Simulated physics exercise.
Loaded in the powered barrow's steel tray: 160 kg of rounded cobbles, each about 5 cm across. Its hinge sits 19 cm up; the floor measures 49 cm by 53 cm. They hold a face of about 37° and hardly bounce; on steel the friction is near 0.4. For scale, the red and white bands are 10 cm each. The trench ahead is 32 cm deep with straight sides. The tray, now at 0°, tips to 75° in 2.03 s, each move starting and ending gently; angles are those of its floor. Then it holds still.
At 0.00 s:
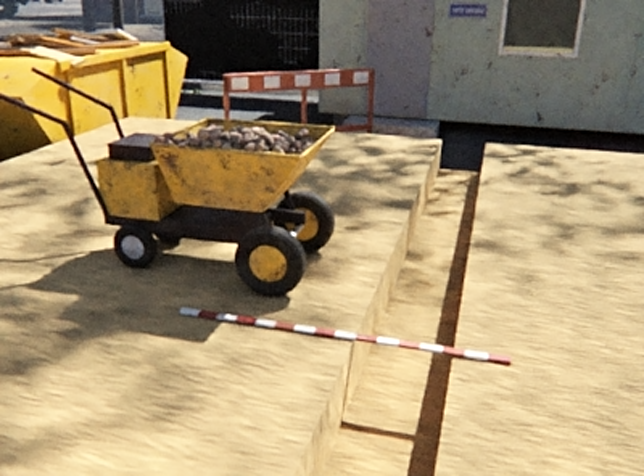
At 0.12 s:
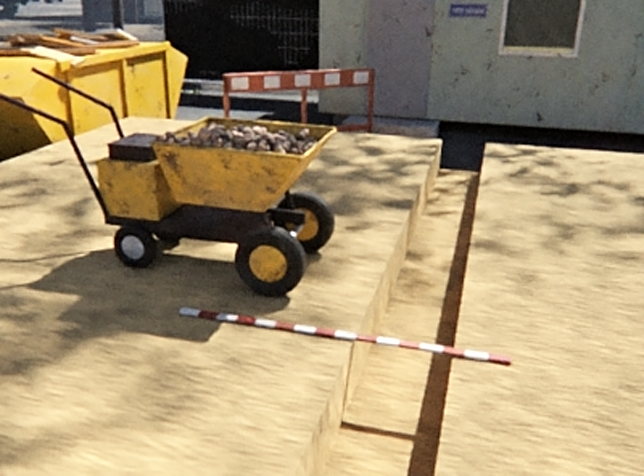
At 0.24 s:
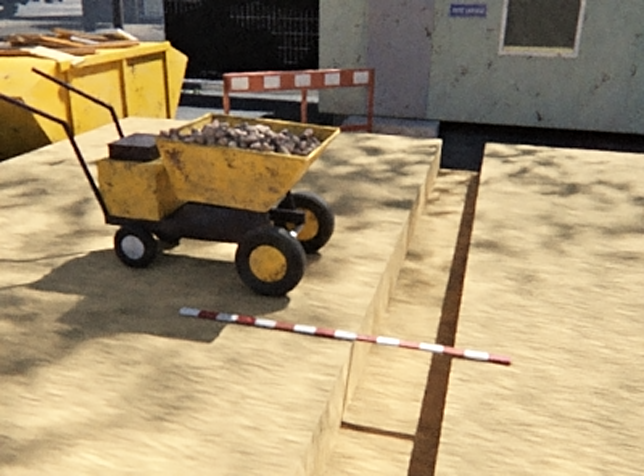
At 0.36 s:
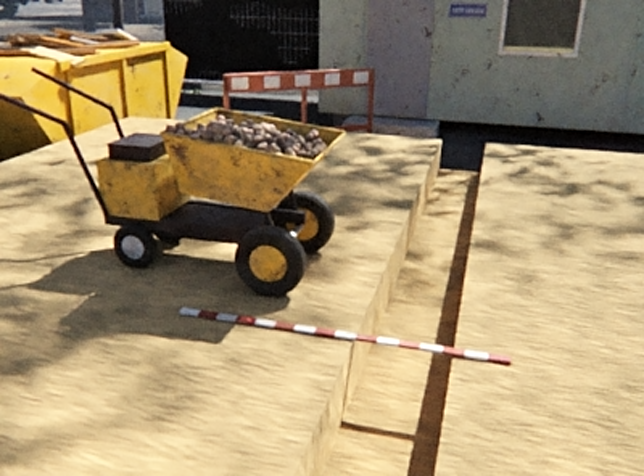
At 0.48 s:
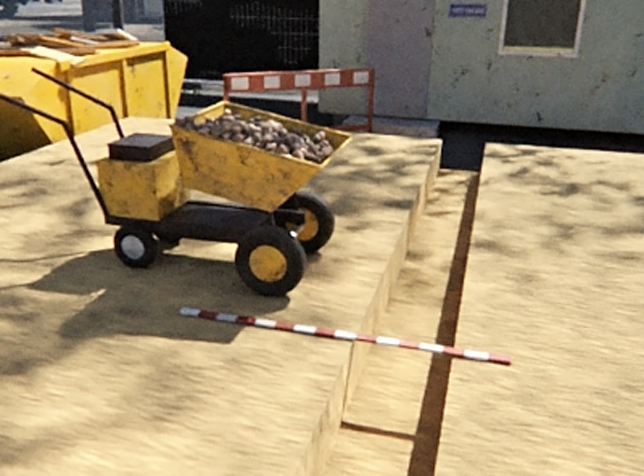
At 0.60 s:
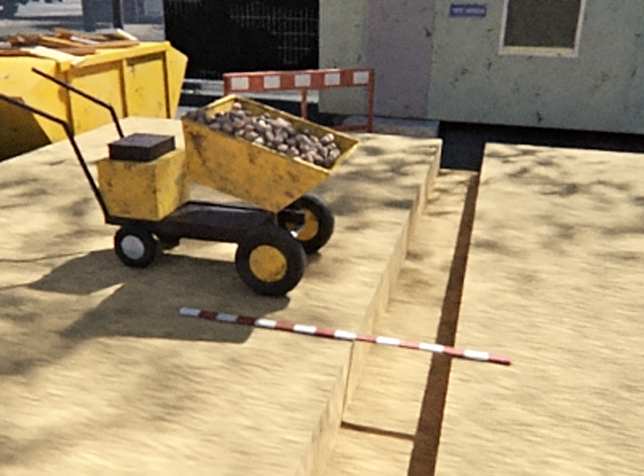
In the video, a yellow powered barrow loaded with stones stands still on sandy ground beside a straight trench and a red and white striped pole, while its tray gradually tilts forward to the right, carrying the stones with it.
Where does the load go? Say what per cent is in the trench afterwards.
Close to 99 in a hundred.
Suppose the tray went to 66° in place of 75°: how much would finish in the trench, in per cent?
It would be near 90 per cent.
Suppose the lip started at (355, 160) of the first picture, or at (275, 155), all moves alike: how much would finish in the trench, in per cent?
About 45 and 100 per cent.
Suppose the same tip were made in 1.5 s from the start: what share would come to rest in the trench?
Then about 100 per cent.
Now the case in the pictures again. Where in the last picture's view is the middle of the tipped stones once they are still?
Around (425, 325).
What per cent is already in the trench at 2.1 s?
About 60 per cent by then.
After 1.5 s the floor is at 63°; 97 % in the tray, 3 % in the trench; the foremost stones are at (420, 286).
After 2.1 s the floor is at 75°; 39 % in the tray, 60 % in the trench, 1 % past the trench; the foremost stones are at (485, 301).
After 2.5 s the floor is at 75°; 19 % in the tray, 80 % in the trench, 1 % past the trench; the foremost stones are at (516, 293).
After 4.4 s the floor is at 75°; 0 % in the tray, 99 % in the trench, 1 % past the trench; the foremost stones are at (525, 303).
